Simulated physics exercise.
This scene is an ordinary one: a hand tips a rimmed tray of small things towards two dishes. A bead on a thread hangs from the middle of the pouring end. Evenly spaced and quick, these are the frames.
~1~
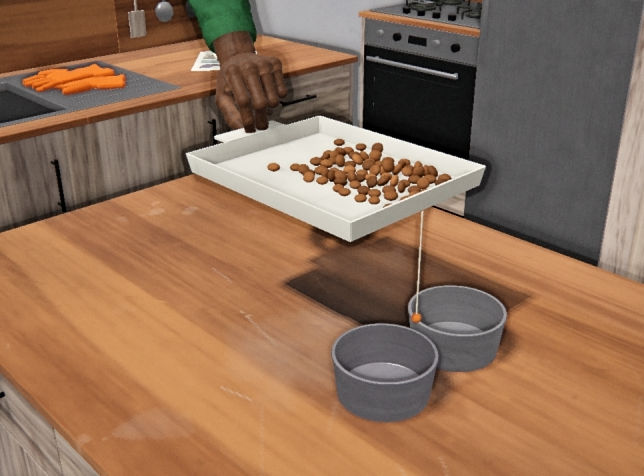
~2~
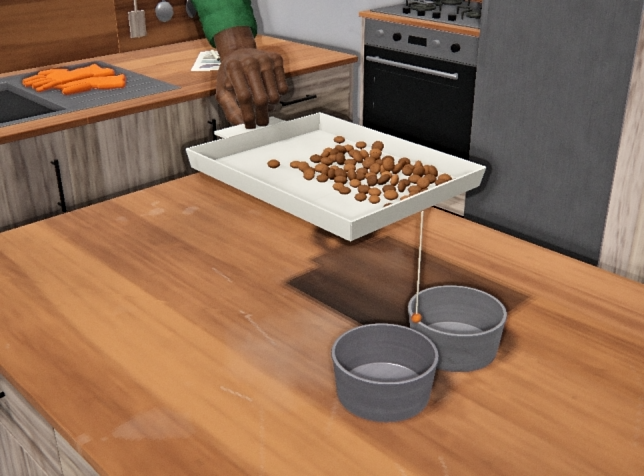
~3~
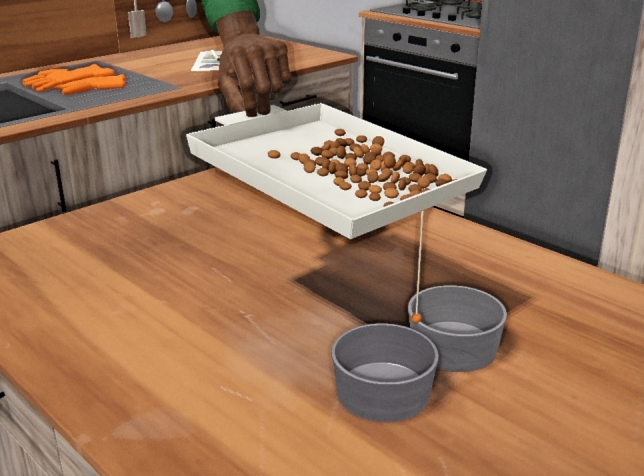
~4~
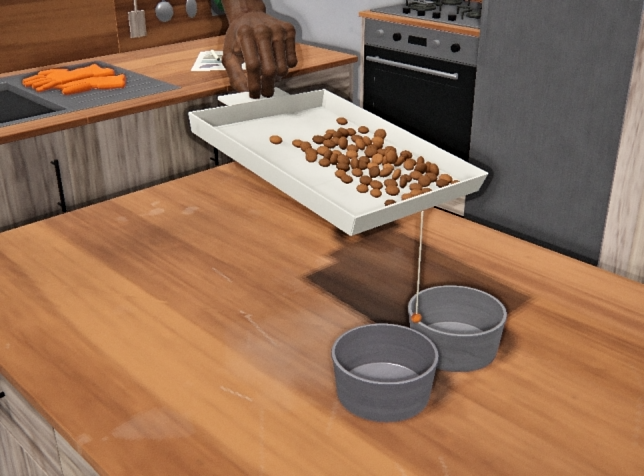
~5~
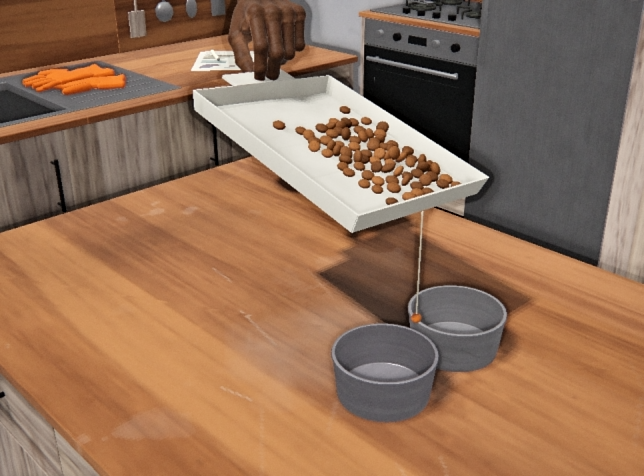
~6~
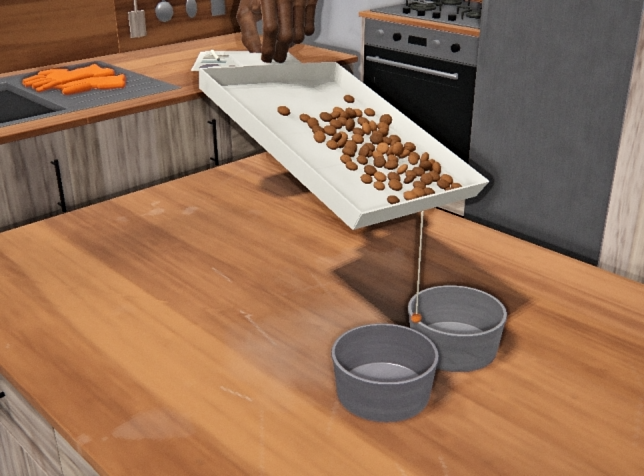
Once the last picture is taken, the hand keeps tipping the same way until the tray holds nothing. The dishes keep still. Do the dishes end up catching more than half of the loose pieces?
Yes, pretty clear the dishes gather most of what falls.
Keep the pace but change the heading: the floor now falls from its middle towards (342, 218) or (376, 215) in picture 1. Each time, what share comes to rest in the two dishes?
I'd say roughly 70 percent with the first slope, 50 percent with the other.
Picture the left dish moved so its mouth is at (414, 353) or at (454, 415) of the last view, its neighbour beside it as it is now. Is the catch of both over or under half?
Taking the places in turn, it's past half and then shy of half.
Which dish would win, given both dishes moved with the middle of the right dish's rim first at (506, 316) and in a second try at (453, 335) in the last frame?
At place one the right of the pair; at place two the right of the pair.
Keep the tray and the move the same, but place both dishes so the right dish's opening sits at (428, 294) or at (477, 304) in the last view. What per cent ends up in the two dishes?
Respectively 20 percent and 80 percent.
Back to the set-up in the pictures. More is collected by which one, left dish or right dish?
The one you want is the right of the two.
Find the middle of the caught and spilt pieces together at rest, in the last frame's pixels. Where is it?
The centre ends up roughly at (472, 345).
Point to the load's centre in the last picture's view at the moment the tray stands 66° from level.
I'd mark the middle close to (435, 160).
Shortly afterwards, tray tipped steeply; the whole lot on the tray.
Next, tray tipped past a quarter turn; all but a few on the tray; a little in the right dish; only a few in the air.
Some moments later, tray tipped past a quarter turn; near two thirds in the right dish; near a third outside both.
In the end, tray tipped past a quarter turn; none at all in the left dish; near two thirds in the right dish; near a third outside both.
